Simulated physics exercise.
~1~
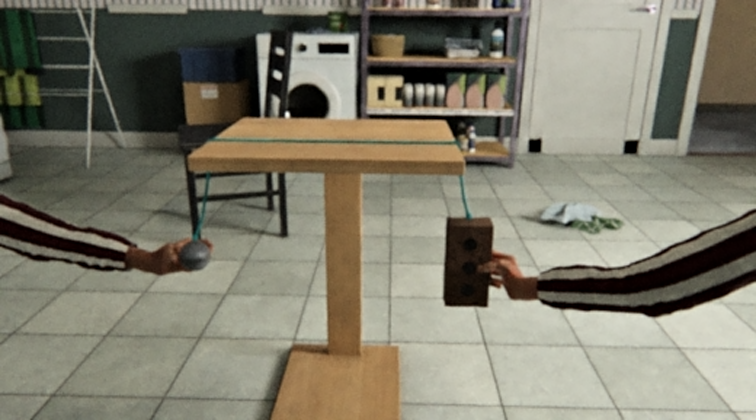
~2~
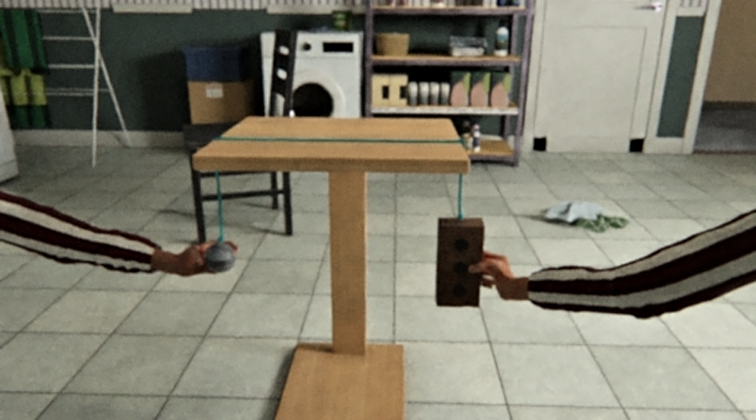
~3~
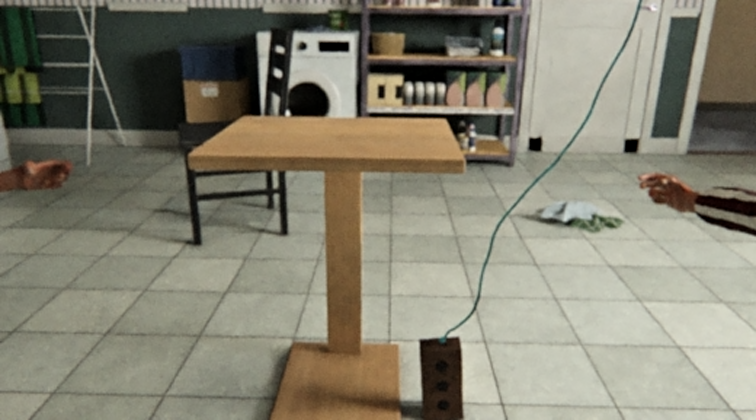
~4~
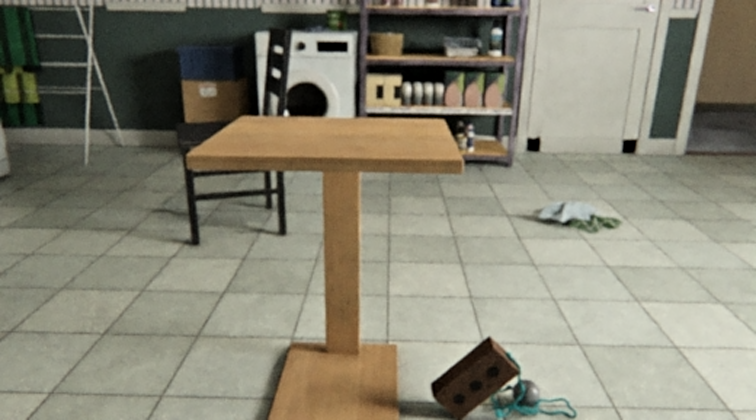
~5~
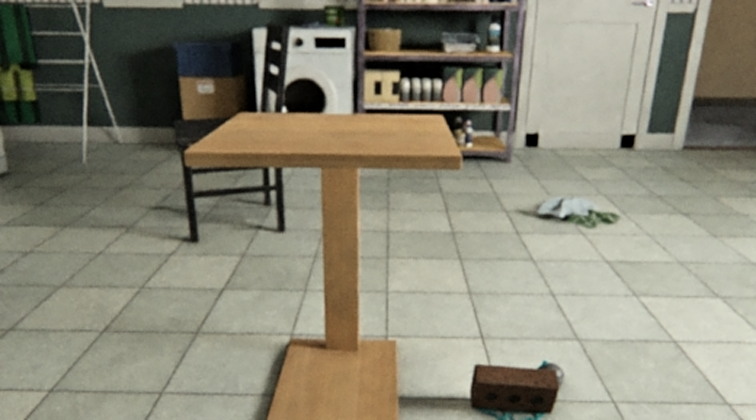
Two hands releasing a ball and a brick tied by a shoelace across a table, both ending on the floor at right.
